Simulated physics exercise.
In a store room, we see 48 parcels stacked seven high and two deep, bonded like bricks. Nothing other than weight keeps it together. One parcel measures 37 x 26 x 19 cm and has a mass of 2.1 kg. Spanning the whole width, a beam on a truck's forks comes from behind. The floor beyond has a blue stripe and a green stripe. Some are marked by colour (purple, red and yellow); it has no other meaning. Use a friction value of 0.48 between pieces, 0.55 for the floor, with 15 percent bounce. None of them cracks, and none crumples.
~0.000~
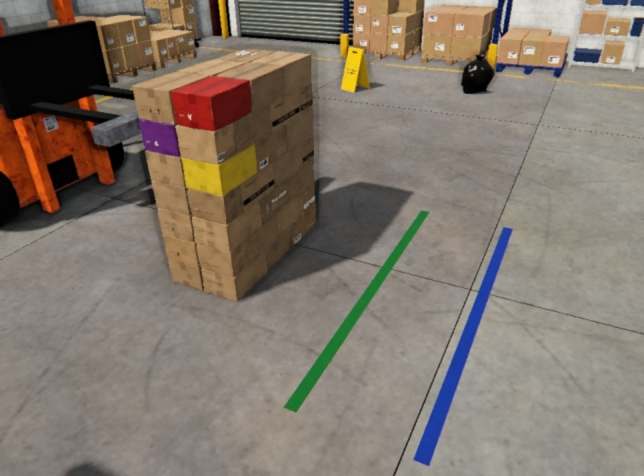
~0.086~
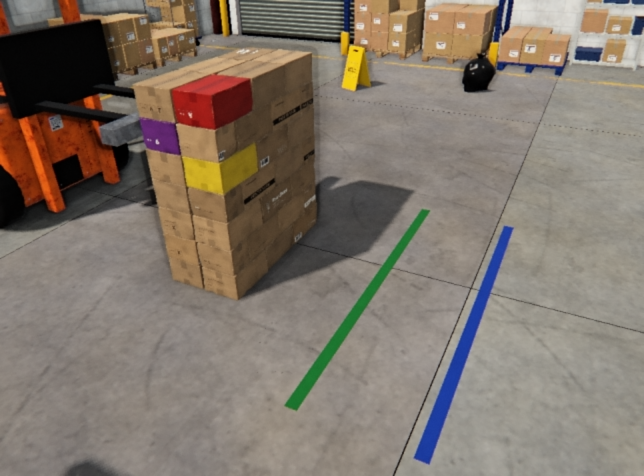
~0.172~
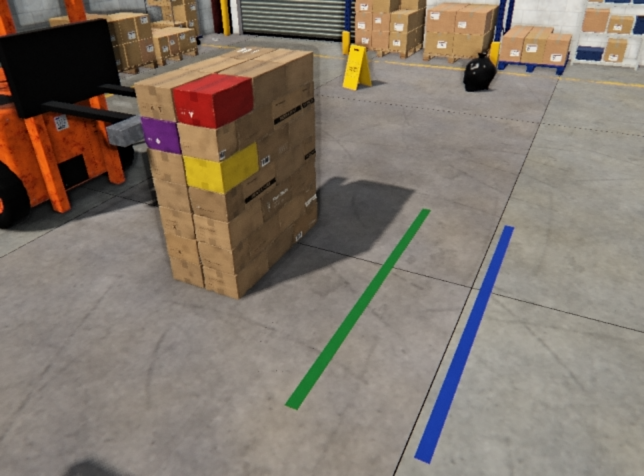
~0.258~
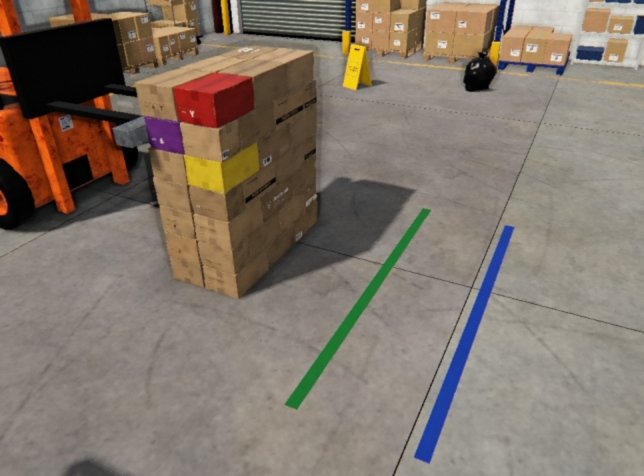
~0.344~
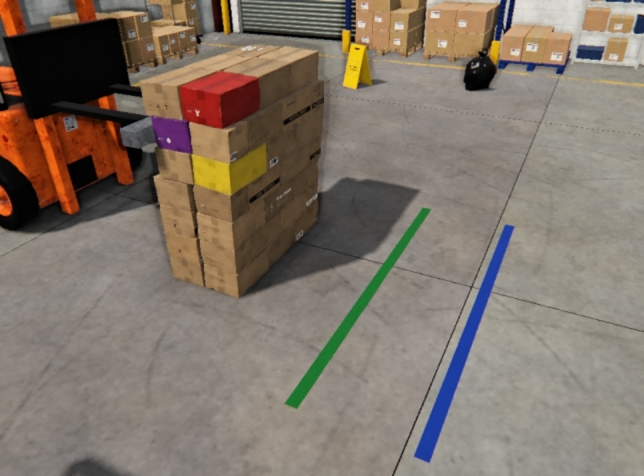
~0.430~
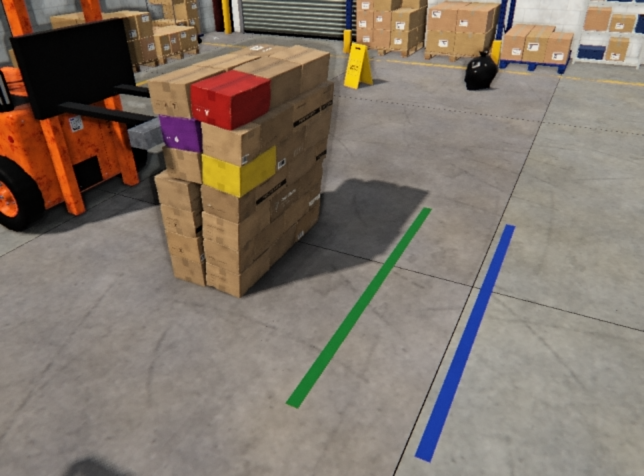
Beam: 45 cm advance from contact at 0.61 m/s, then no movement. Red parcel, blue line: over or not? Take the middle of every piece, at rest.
It ends up over the line.
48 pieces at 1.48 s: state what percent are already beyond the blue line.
15 %.
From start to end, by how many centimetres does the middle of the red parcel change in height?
It ends some 115 cm lower.
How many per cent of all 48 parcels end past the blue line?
Roughly 15 percent.
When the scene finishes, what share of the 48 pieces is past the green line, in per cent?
It works out to about 40 per cent.
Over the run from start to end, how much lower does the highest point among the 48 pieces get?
About 40 cm.
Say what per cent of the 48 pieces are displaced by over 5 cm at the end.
70 in a hundred end up shifted.
After 0.60 s, none of the 48 parcels past the blue line, 36 disturbed; red parcel leaning 14°; yellow parcel leaning 14°.
After 0.88 s, none of the 48 parcels past the blue line, 33 disturbed; red parcel leaning 33°, 11 cm lower; yellow parcel leaning 33°, 8 cm lower.
After 1.14 s, none of the 48 parcels past the blue line, 33 disturbed; red parcel leaning 66°, 63 cm lower; yellow parcel leaning 66°, 48 cm lower.
After 1.48 s, 7 of the 48 parcels past the blue line; red parcel leaning 37°, 1.05 m lower; yellow parcel on its side.
At rest (2.6 s), 7 of the 48 parcels past the blue line; red parcel 1.14 m lower; yellow parcel upside down; purple parcel 69 cm lower. As the last picture would show them, middles, red parcel near (604, 429), yellow parcel near (442, 324).
